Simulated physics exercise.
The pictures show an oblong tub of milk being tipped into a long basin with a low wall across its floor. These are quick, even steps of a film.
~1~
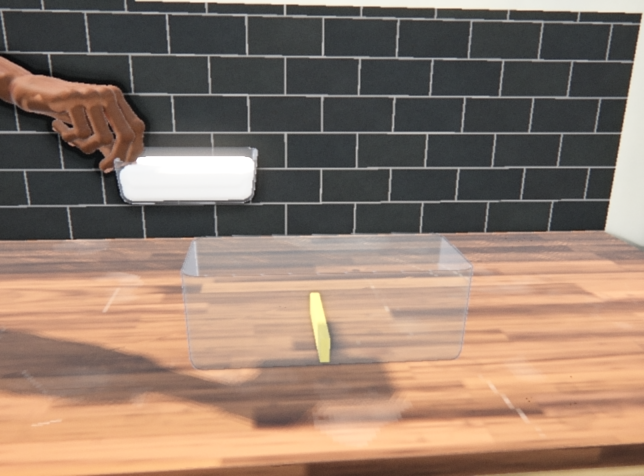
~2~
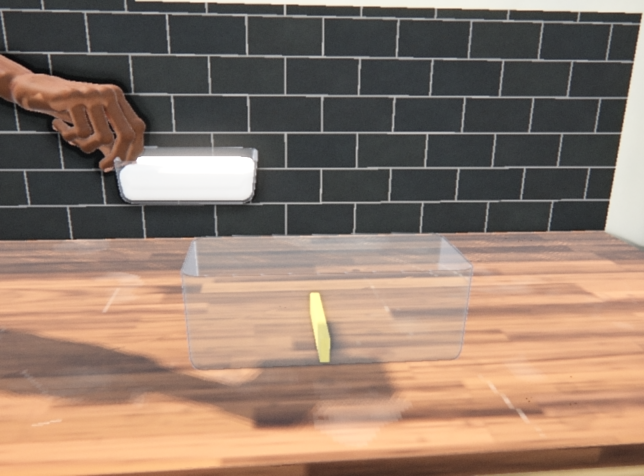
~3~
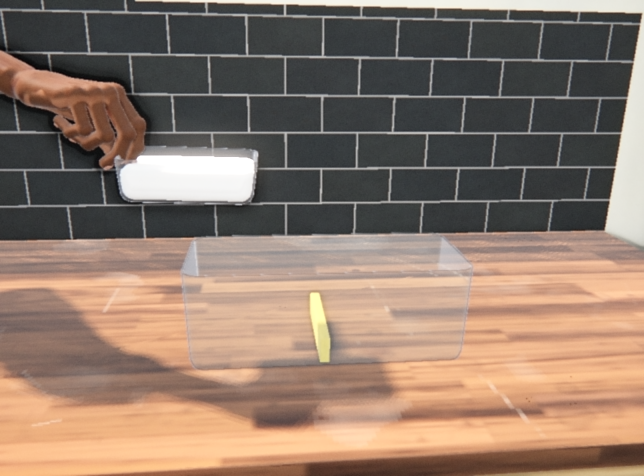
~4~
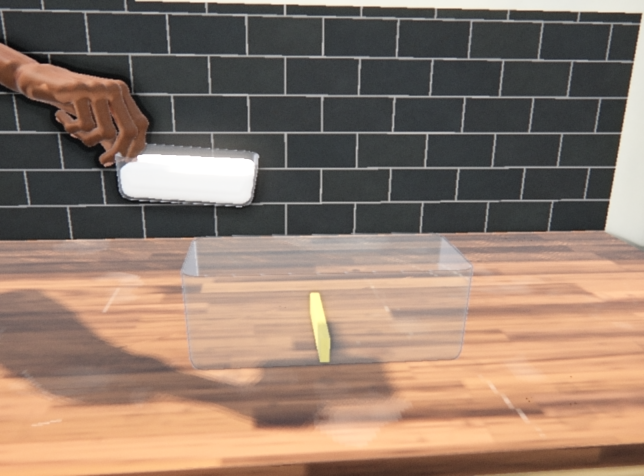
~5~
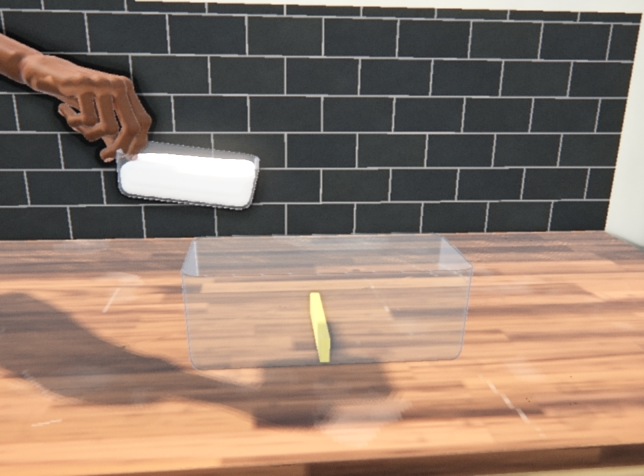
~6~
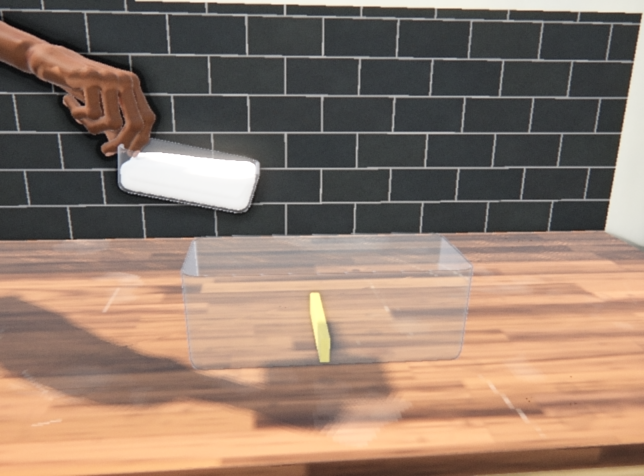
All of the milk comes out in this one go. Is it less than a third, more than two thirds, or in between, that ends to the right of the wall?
The share right of the wall is under a third.
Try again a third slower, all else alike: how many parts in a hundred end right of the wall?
Close to 20 per cent.
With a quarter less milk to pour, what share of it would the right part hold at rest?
Near 5 %.
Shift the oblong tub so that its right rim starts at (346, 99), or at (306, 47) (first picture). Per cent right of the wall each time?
In turn 80 and 70 in a hundred.
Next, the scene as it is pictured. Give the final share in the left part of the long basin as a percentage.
Close to 85 per cent.
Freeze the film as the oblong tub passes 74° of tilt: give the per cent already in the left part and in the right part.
Left: 40 %. Right: 0 %.
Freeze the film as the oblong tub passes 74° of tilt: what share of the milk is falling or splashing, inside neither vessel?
Close to 40 per cent.
A moment on, the oblong tub is tipped part way and 16 per cent is still to pour, 42 is left of the wall and 0 right of it.
Next, the oblong tub is tipped right over and 2 per cent is still to pour, 84 is left of the wall and 10 right of it.
Then the oblong tub is tipped right over and 0 per cent is still to pour, 84 is left of the wall and 13 right of it.
Later the oblong tub is tipped right over and 0 per cent is still to pour, 83 is left of the wall and 13 right of it.
Finally, 83 per cent lies left of the wall, 13 right of it and 3 outside.
